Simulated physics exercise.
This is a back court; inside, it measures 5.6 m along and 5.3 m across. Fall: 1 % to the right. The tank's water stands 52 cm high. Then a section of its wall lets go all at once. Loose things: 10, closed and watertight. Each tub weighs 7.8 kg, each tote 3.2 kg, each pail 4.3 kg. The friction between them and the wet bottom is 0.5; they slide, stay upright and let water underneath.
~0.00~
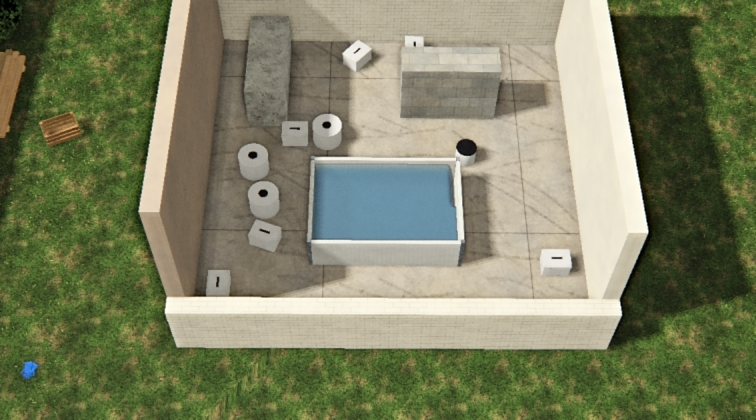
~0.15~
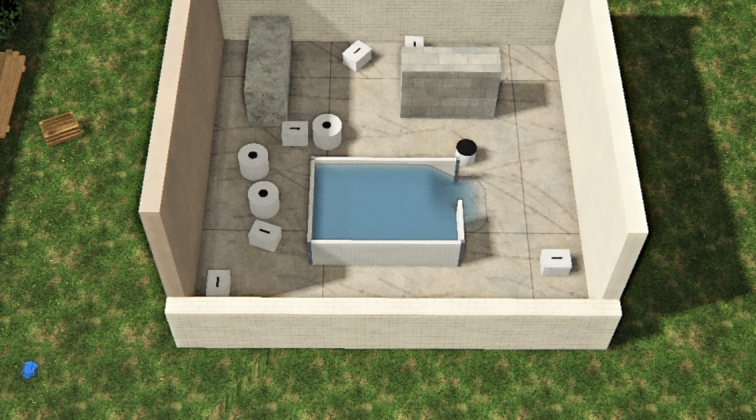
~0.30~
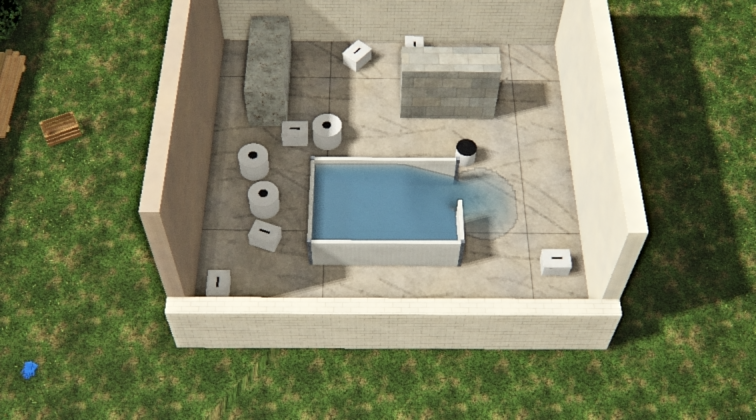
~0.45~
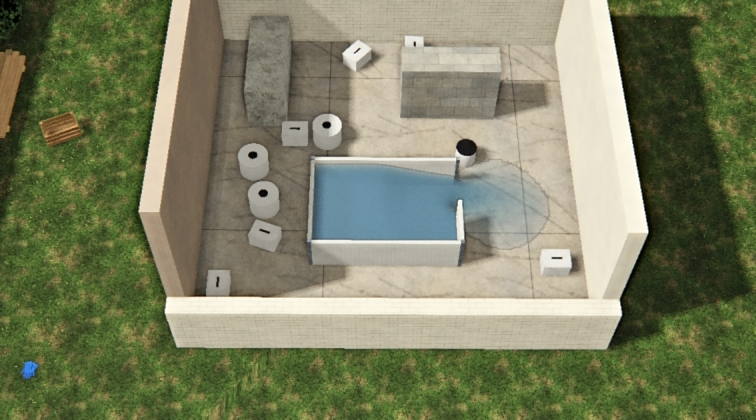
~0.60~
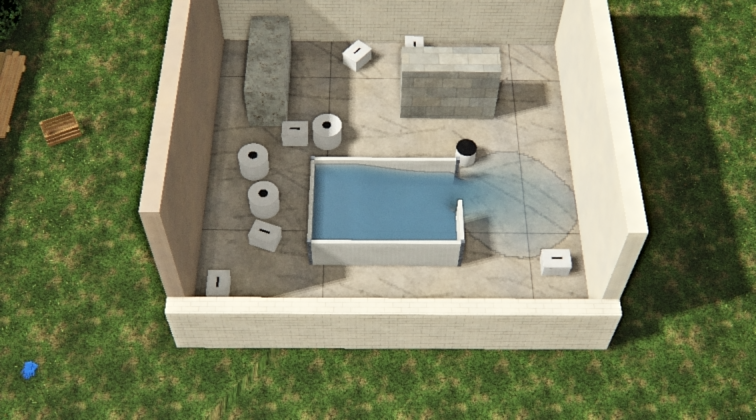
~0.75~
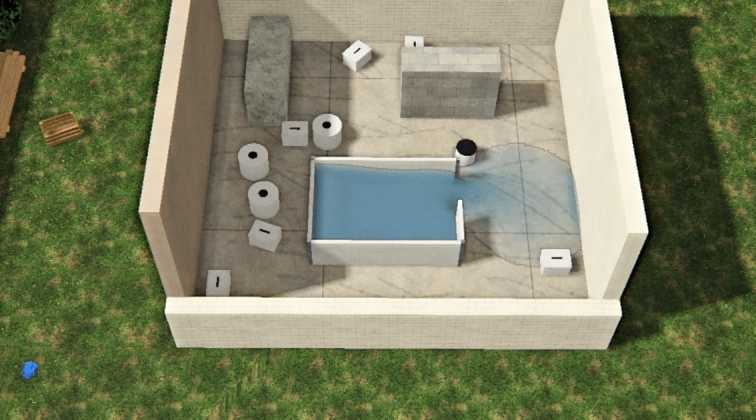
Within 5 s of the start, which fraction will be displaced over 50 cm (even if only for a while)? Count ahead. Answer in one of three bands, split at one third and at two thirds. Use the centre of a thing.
Under a third.
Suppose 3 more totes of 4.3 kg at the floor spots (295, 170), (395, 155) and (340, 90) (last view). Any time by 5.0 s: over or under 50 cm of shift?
In the order asked: Below the mark; below the mark; below the mark.
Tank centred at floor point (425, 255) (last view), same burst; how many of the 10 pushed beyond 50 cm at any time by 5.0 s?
Result: 3.
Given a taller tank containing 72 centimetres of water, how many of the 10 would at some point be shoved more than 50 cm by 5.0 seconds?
Then the count would be 3.
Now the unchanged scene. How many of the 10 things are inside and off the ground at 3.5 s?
The count is 1.
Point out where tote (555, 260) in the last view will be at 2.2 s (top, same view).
Roughly (535, 296) in the same view.
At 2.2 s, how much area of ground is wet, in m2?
Flooded: Near 10.0 m2.
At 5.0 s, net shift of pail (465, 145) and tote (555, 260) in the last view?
Taking them in turn, I get 0 cm for the first and 400 cm for the second.
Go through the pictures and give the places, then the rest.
The first frame shows a tub at (327, 125), on the bottom; a tote at (295, 129) rests on the ground; 3.0 m2 under water; 0 of 10 have shifted.
The second frame shows a tub at (327, 125) rests on the ground; a tote at (295, 129), on the bottom; water covers 3.4 m2; 0 of 10 have shifted.
The third frame shows a tub at (327, 125) rests on the ground; a tote at (295, 129), on the bottom; water covers 3.9 m2; 0 of 10 have shifted.
The fourth frame shows a tub at (327, 125) rests on the ground; a tote at (295, 129) rests on the ground; 4.7 m2 under water; 0 of 10 have shifted.
The fifth frame shows a tub at (327, 125), on the bottom; a tote at (295, 129), on the bottom; water covers 5.6 m2; 0 of 10 have shifted.
The sixth frame shows a tub at (327, 125), on the bottom; a tote at (295, 129), on the bottom; water covers 6.2 m2; 0 of 10 have shifted.
After 1.1 s 0 of 10 are over 50 cm from their spots; 0 afloat.
After 2.2 s 1 of 10 are over 50 cm from their spots; 0 afloat.
After 3.5 s 1 of 10 are over 50 cm from their spots; 1 afloat.
After 5.0 s 3 of 10 are over 50 cm from their spots, and 3 have been at some point; 2 afloat.
